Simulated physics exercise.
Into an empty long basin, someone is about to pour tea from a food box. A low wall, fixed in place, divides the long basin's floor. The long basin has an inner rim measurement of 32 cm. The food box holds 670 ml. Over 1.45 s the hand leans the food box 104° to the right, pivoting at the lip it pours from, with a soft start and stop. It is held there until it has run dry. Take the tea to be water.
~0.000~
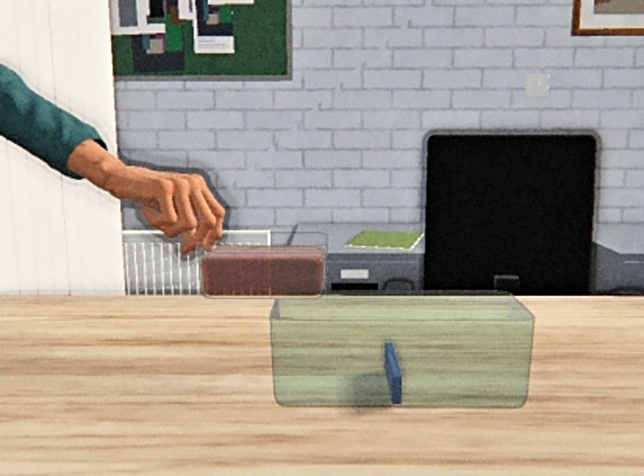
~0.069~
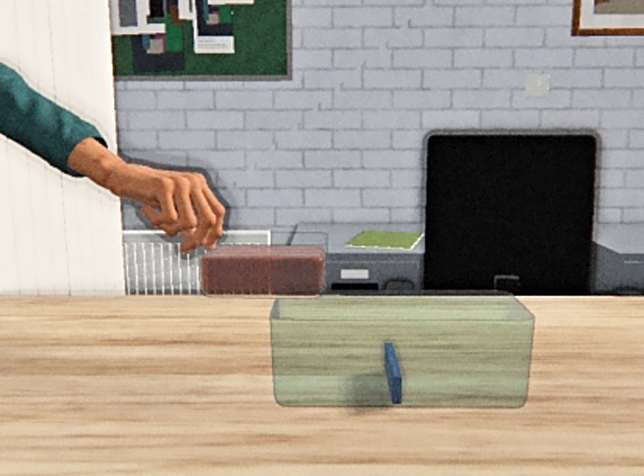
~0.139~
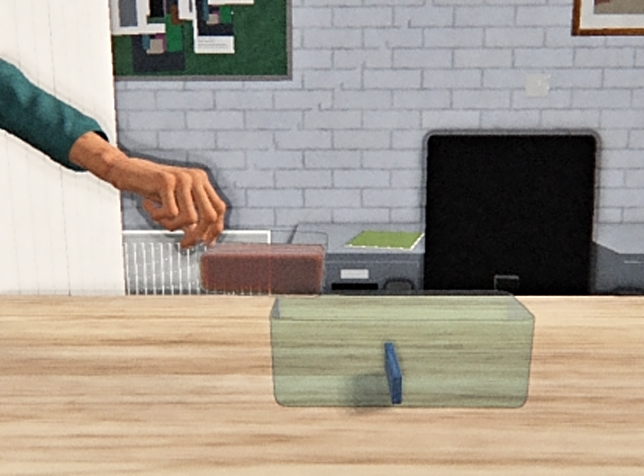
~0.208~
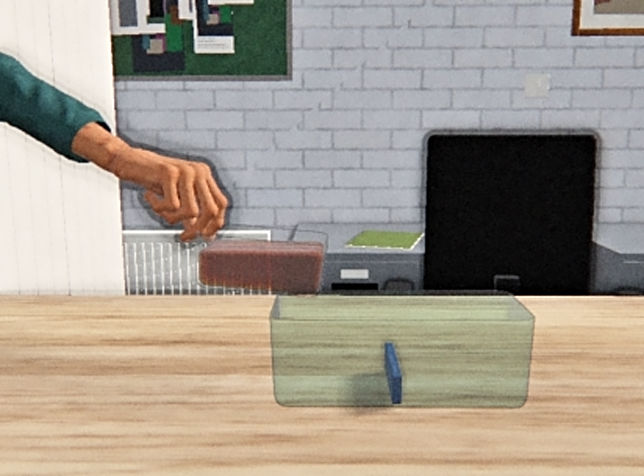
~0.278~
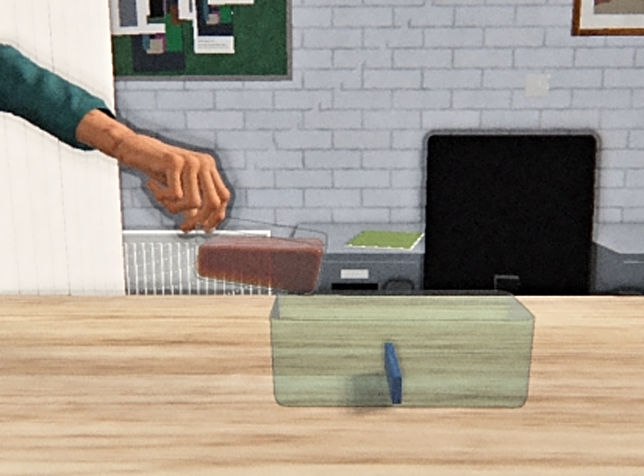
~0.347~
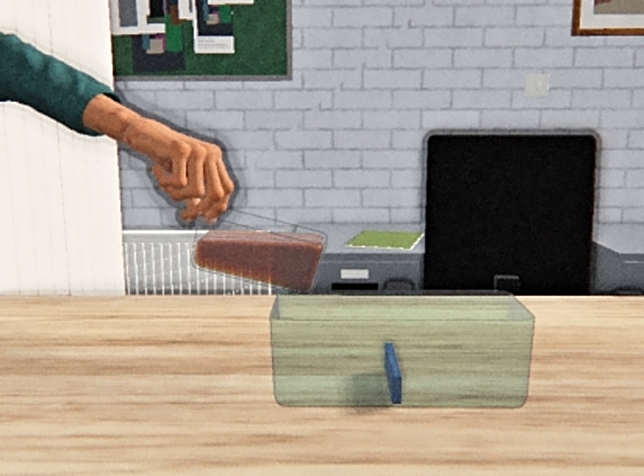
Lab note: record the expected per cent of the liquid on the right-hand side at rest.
Expected right-hand share: 60 per cent.
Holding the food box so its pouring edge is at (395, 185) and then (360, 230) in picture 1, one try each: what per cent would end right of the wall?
75 and 90 %.
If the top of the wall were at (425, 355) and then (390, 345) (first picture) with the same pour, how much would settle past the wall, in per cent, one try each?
In order, 5 and 60 per cent.
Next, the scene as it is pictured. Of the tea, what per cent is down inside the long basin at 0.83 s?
Some 24 per cent.
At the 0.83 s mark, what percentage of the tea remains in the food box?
Roughly 40 per cent.
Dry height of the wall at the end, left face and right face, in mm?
Left side: Around 22 mm. Right side: Around 16 mm.
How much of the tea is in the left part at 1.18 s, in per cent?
24 %.
Then, 0.83 s in, the tilt is 64° and 41 per cent is still to pour, 14 is left of the wall and 10 right of it.
Then, 1.18 s in, the tilt is 95° and 8 per cent is still to pour, 24 is left of the wall and 60 right of it.
Then, 1.55 s in, the tilt is 104° and 0 per cent is still to pour, 38 is left of the wall and 60 right of it.
Then, 1.95 s in, the tilt is 104° and 0 per cent is still to pour, 38 is left of the wall and 60 right of it.
Finally, 38 per cent lies left of the wall, 60 right of it and 1 outside.
